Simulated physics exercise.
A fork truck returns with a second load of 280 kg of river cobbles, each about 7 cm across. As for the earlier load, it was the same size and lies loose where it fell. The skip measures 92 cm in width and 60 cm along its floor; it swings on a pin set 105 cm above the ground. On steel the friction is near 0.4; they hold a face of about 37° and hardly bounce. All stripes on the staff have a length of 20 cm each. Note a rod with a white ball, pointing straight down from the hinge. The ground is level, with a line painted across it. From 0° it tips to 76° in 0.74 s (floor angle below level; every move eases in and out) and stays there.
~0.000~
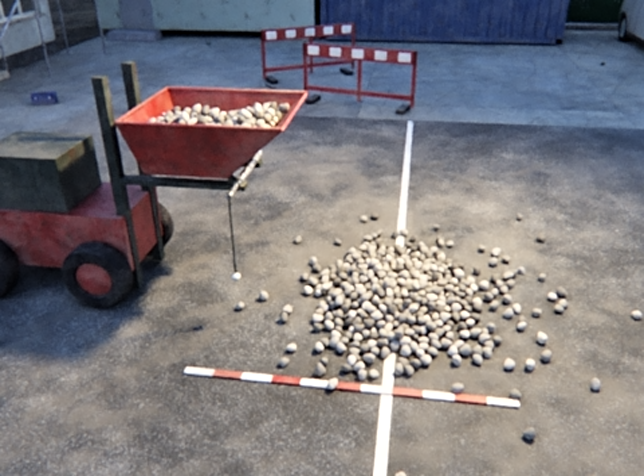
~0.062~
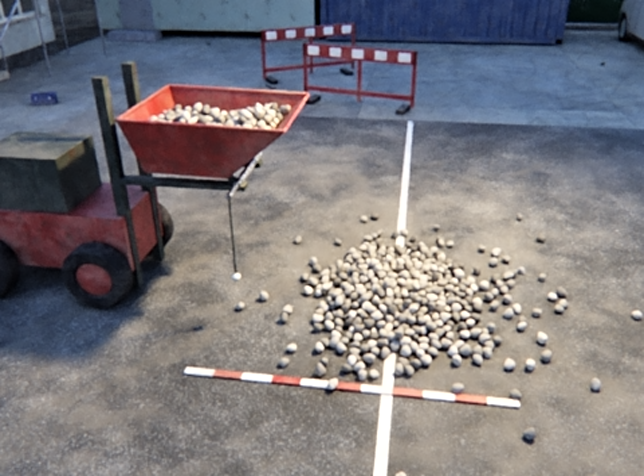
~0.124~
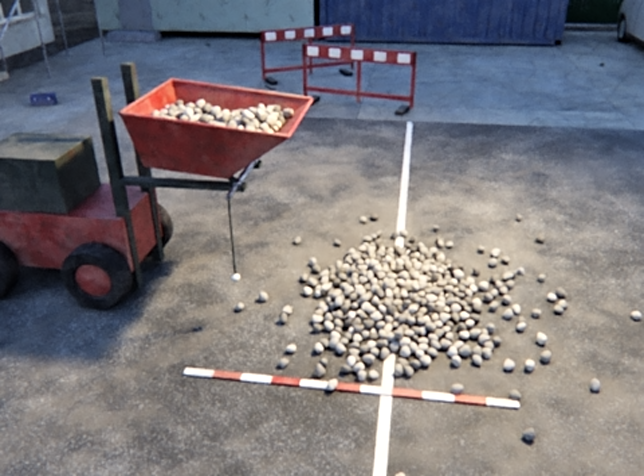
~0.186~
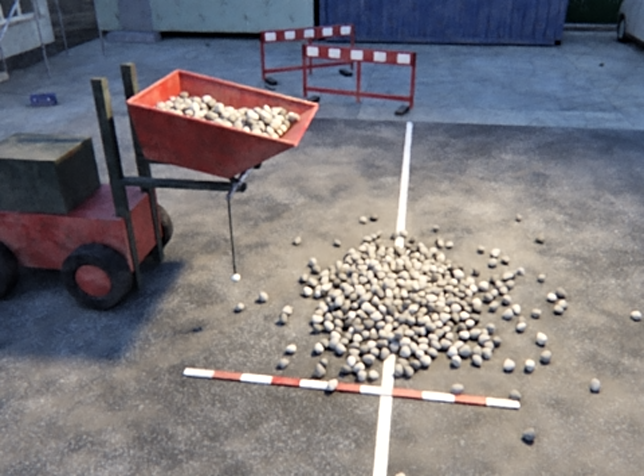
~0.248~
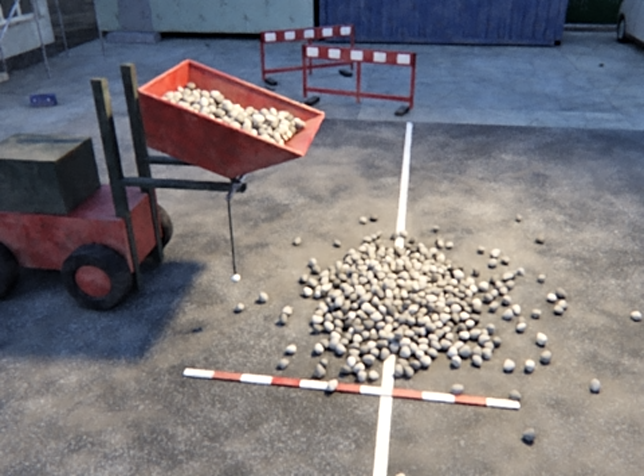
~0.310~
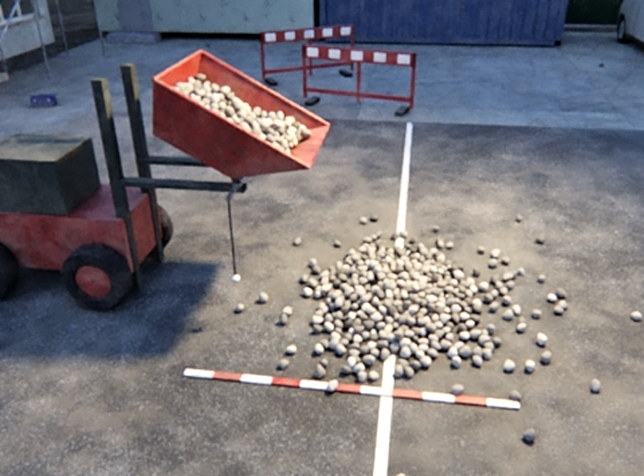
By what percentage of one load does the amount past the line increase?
61 %.
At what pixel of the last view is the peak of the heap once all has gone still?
It ends up around (381, 271) in the last picture.
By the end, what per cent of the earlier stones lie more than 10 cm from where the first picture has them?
Roughly 30 percent.
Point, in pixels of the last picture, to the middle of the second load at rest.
They settle centred around (401, 288).
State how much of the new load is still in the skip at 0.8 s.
About 80 per cent is held.
After 0.6 s the floor is at 64°; in per cent of one load, 100 in the skip, 52 short of the line, 48 past the line; the foremost stones are at (633, 330).
After 0.8 s the floor is at 76°; in per cent of one load, 80 in the skip, 72 short of the line, 48 past the line; the foremost stones are at (633, 330).
After 1.2 s the floor is at 76°; in per cent of one load, 11 in the skip, 109 short of the line, 80 past the line; the foremost stones are at (633, 330).
After 3.5 s the floor is at 76°; in per cent of one load, 0 in the skip, 91 short of the line, 109 past the line; the foremost stones are at (640, 322). Net gain past the line, 61.
